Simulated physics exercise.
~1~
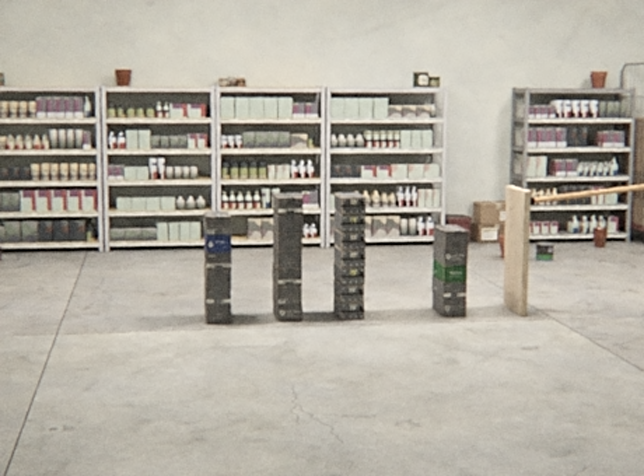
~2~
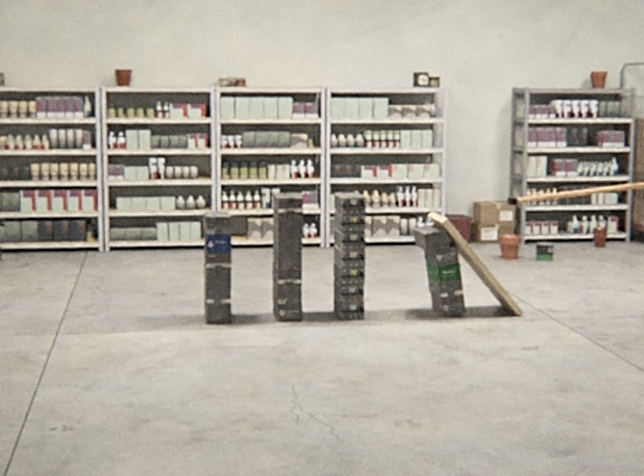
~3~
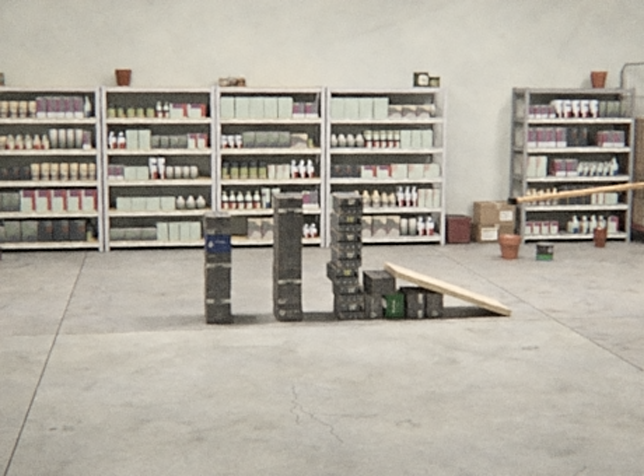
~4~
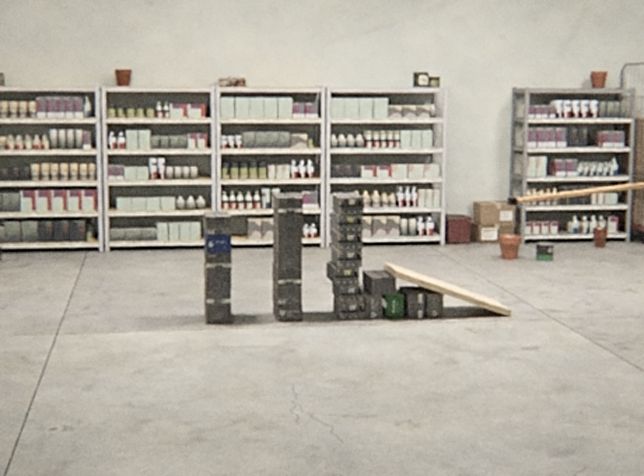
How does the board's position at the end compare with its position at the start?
The board stands upright at the start, but by the end it is down on its side, sloping with one end resting on the fallen boxes.
